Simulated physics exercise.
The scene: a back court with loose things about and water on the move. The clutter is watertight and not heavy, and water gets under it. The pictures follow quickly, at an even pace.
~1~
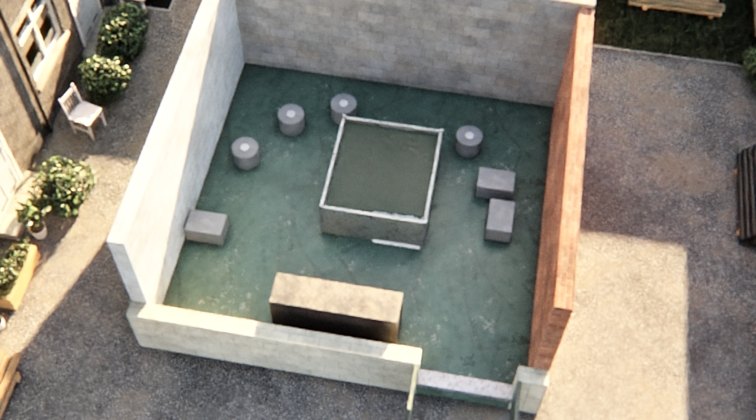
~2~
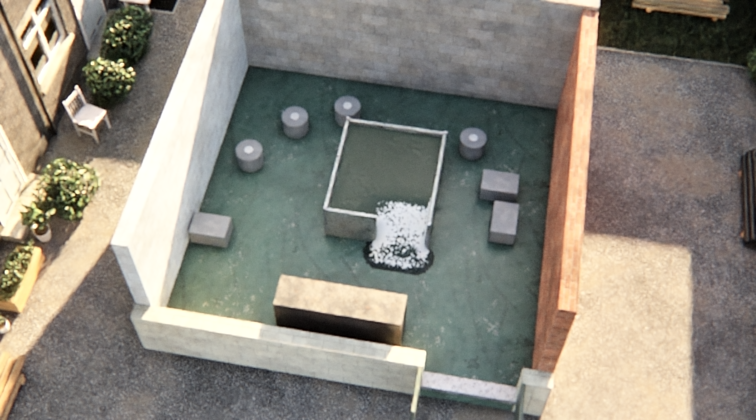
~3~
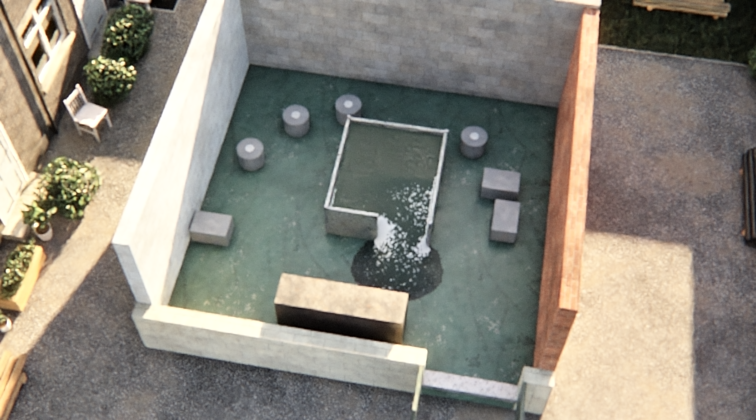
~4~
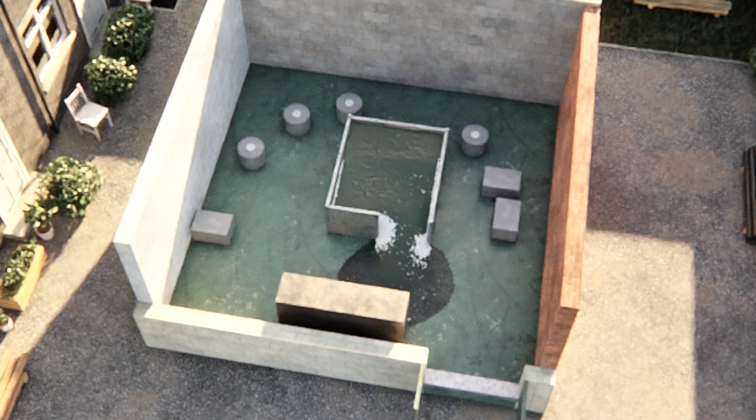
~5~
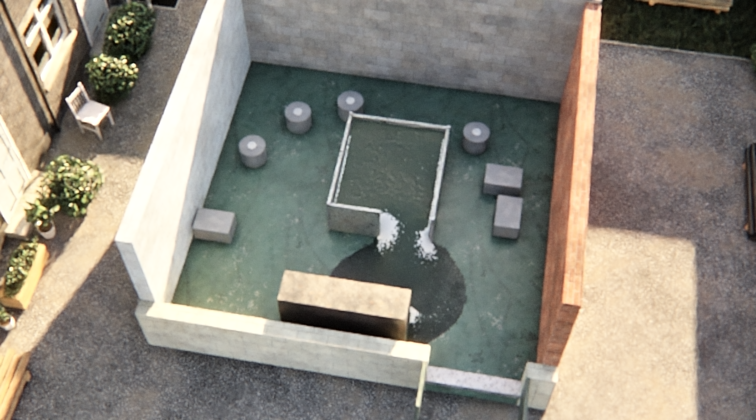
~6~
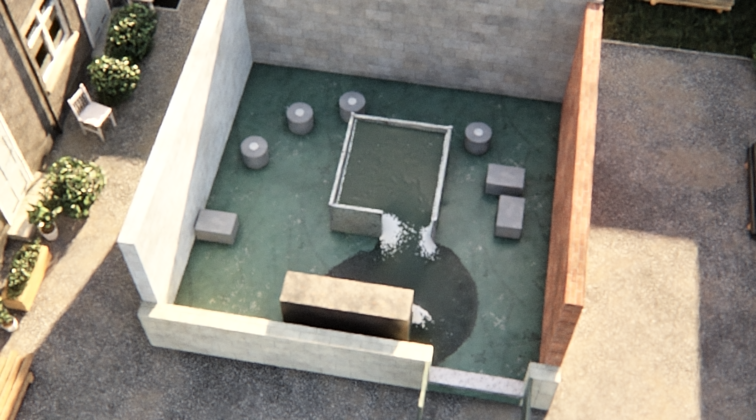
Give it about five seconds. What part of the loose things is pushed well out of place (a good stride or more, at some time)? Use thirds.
That comes to less than a third.
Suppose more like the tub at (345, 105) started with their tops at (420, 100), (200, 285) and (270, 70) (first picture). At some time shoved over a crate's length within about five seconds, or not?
In that order: Under that, that far or more, less than that.
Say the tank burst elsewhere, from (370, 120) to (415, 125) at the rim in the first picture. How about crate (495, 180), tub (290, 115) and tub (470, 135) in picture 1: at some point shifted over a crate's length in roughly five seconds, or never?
In turn: Pushed that far, moved that far, under that.
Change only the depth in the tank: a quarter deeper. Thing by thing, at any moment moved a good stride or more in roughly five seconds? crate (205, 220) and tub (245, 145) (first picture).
One after the other: Pushed that far, pushed that far.
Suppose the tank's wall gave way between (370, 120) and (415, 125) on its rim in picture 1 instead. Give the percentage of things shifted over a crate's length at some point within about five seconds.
Some 90 per cent.
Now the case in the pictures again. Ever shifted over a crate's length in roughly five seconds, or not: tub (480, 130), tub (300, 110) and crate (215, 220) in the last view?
In that order: Under that, not that far, swept aside.
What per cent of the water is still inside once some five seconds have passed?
Close to 74 %.
A moment on, 0 of 7 are well off their spots; 0 afloat.
Next, 0 of 7 are well off their spots; 0 afloat.
Later, 1 of 7 are well off their spots; 0 afloat.
In the end, 2 of 7 are well off their spots, and 2 have been at some point; 1 afloat.
